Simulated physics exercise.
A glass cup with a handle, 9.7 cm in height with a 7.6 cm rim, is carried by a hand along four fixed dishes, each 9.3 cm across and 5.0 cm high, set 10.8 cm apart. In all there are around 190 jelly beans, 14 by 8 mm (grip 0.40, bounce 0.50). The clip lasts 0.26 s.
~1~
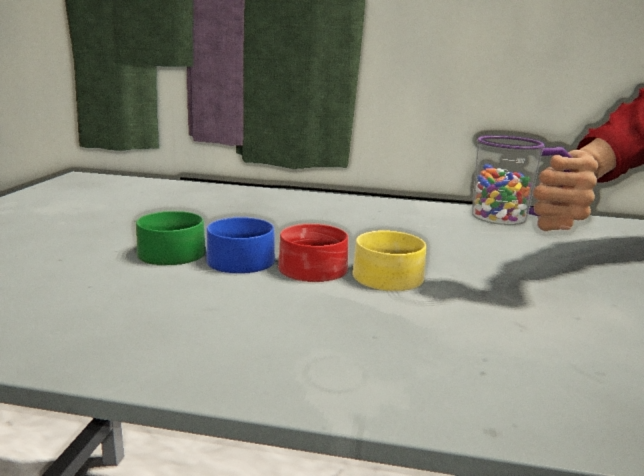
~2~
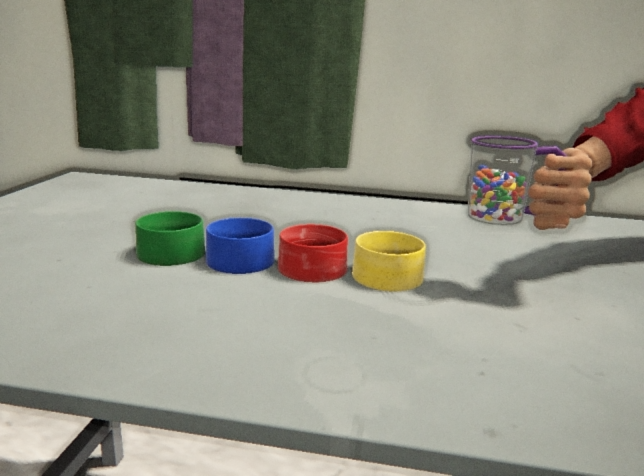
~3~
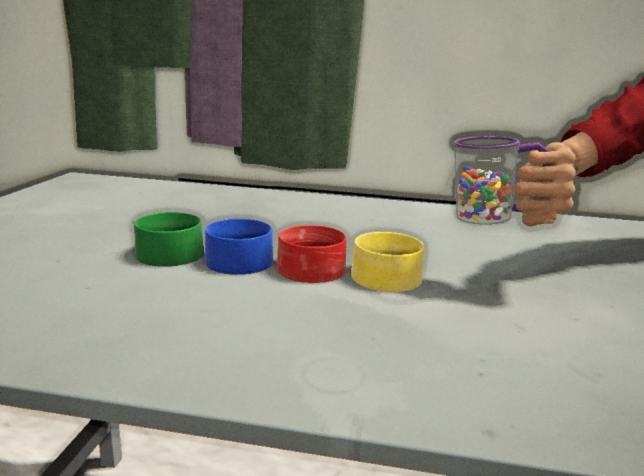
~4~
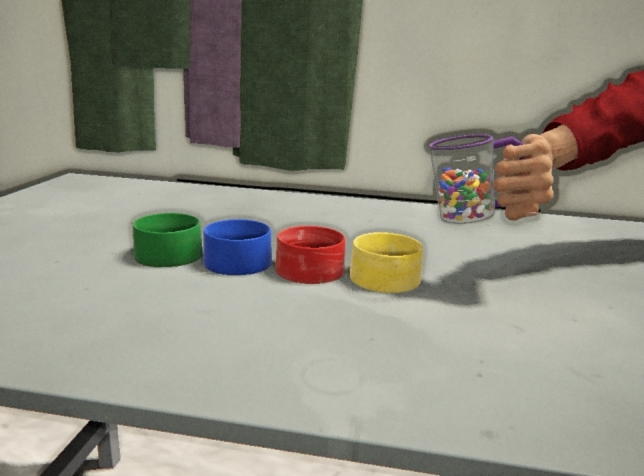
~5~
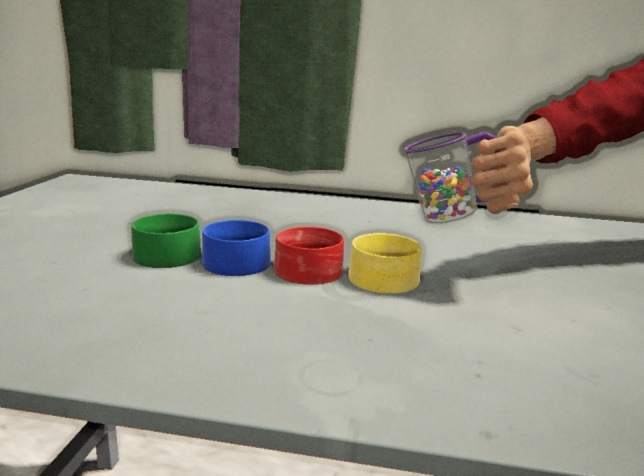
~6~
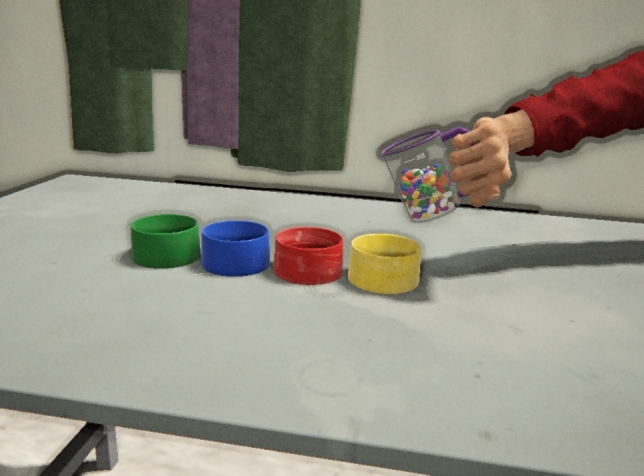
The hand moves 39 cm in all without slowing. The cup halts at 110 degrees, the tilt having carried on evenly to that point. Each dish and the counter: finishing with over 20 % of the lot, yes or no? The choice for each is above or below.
Red - below it, blue - below it, green - above it, yellow - below it, counter - below it.
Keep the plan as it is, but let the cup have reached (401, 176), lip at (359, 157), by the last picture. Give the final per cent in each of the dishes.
It'd finish with red at 0, blue at 0, green at 100 and yellow at 0.
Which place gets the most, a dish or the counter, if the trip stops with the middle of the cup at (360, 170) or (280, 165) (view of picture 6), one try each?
Red; blue.
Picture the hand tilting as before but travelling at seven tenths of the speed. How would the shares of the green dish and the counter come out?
Shares - green 80, counter 10.
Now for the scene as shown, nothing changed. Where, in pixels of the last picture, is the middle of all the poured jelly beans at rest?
(165, 241).
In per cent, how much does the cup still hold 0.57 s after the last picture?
100 per cent.
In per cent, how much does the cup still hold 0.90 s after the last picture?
Roughly 25 per cent of the load.
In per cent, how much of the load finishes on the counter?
Close to 0 %, more or less.
Then, 0.34 s after the last picture, tilt 66 degrees; cup holds 100 %.
Then, 0.57 s after the last picture, tilt 95 degrees; cup holds 100 %.
Then, 0.90 s after the last picture, tilt 110 degrees; cup holds 25 %, green 75 %.
In the end, red 0 %, blue 0 %, green 100 %, yellow 0 %, counter 0 %.
